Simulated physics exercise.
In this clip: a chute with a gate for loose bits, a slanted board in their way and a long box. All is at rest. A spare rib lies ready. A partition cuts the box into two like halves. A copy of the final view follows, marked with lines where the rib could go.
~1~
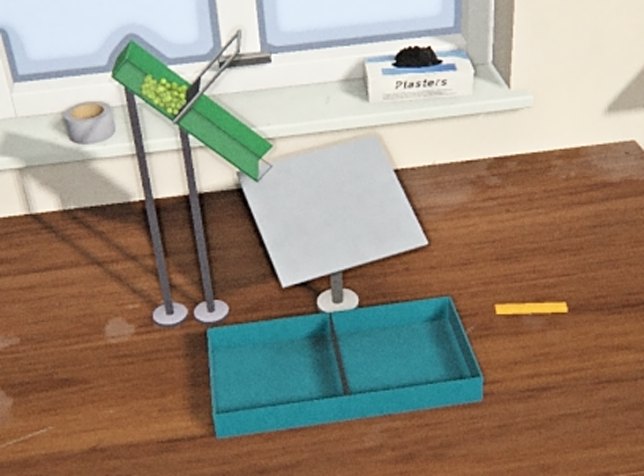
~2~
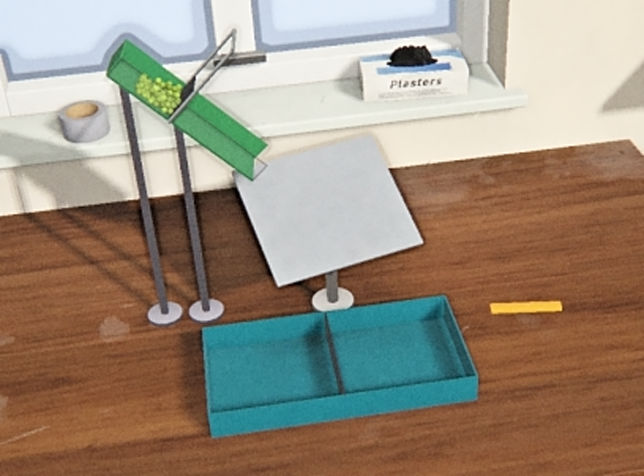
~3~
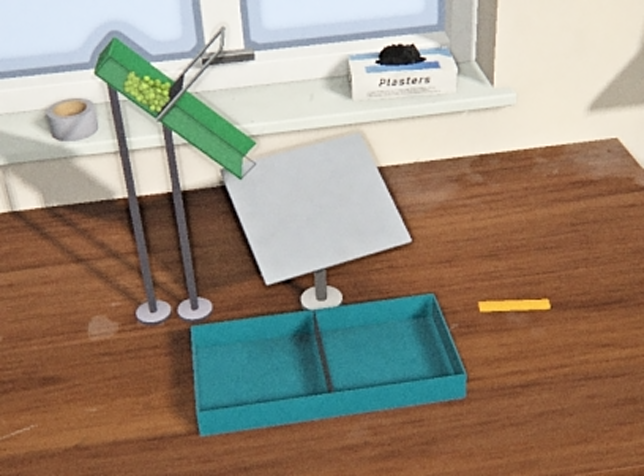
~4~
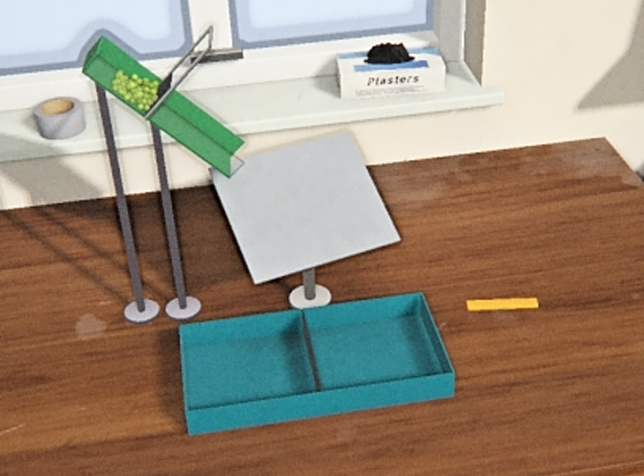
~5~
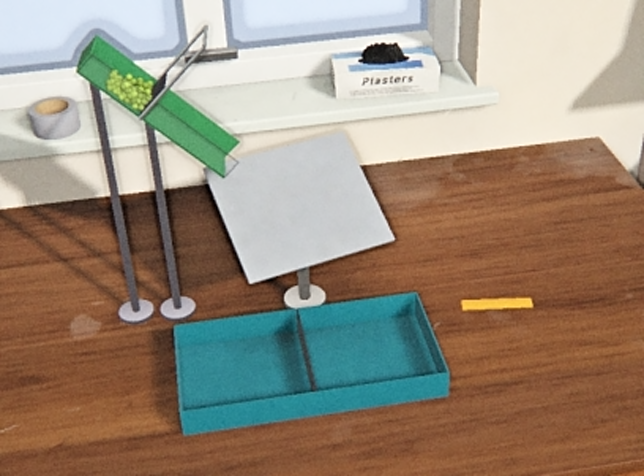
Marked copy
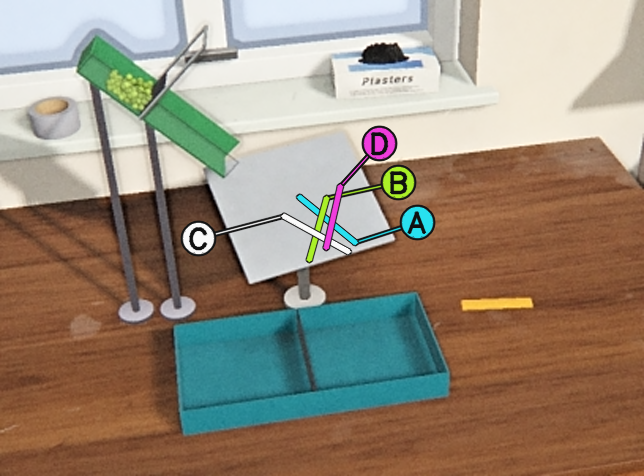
The view drifts slightly to the right across a wooden tabletop, while small yellow-green bits stay behind the gate of a sloping green chute, and a tilted grey board, a divided teal box and a yellow strip remain still.
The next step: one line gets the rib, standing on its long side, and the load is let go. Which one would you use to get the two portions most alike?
Go for B.
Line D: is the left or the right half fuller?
The right half.
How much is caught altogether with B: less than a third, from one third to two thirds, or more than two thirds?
Line B gives more than two thirds.
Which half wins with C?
More lands on the right.
On the marked copy, line A from (299, 197) to (355, 242); line B from (326, 198) to (309, 259); line C from (283, 216) to (348, 251); line D from (340, 186) to (326, 247).
If A is chosen, of what is caught, a stray few in the left half, nearly all in the right.
If B is chosen, of what is caught, about two thirds in the left half, about a third in the right.
If C is chosen, of what is caught, a small part in the left half, nearly all in the right.
If D is chosen, of what is caught, a stray few in the left half, nearly all in the right.
